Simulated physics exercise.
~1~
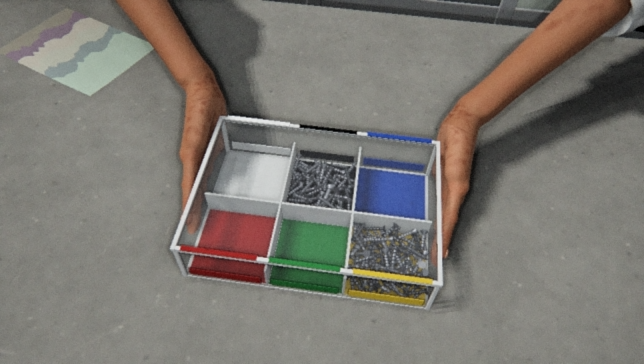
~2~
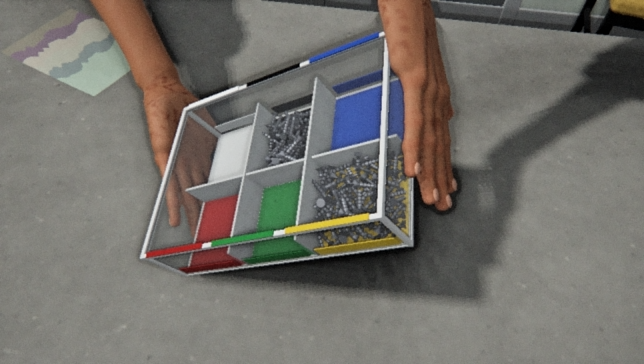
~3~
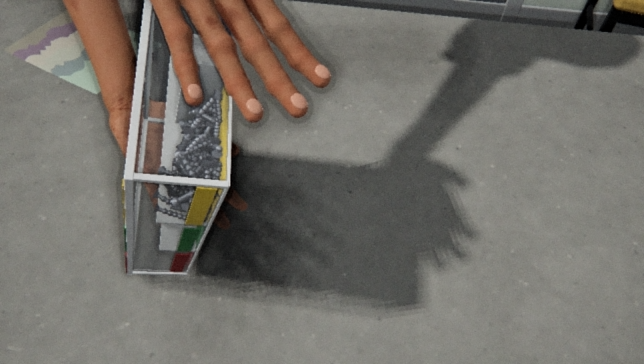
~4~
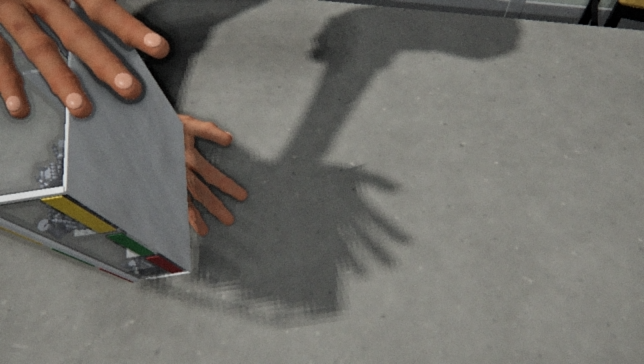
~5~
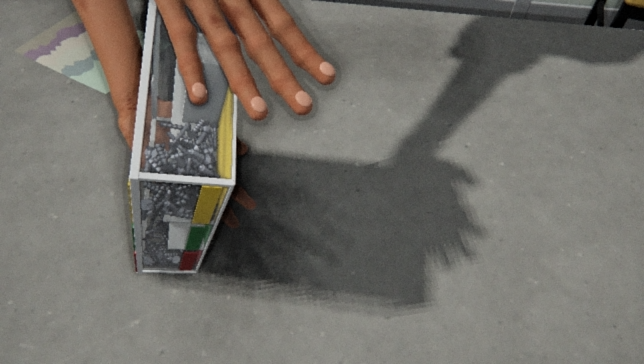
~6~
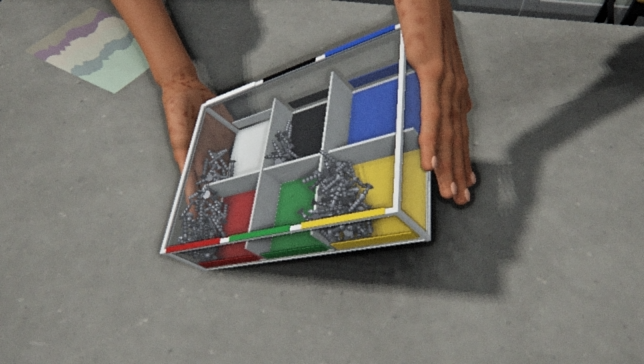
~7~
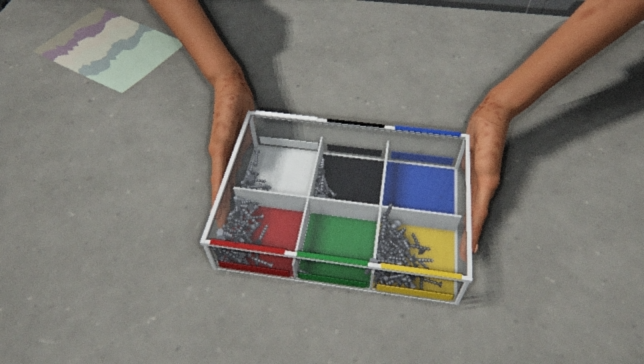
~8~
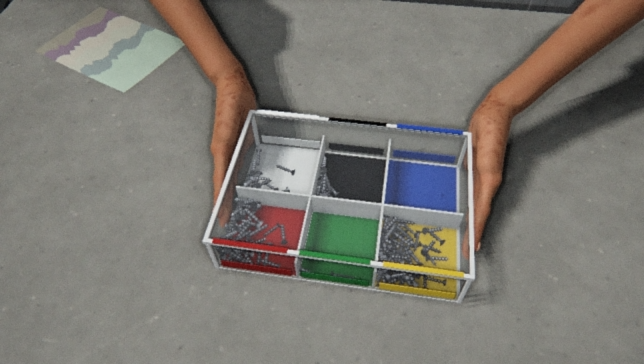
In the video, two hands tip a clear-topped, six-compartment box of screws up onto its corner and past upright, then lower it flat on a gray surface, leaving screws mostly in the yellow and red sections, fewer in white and black, and none in blue or green.
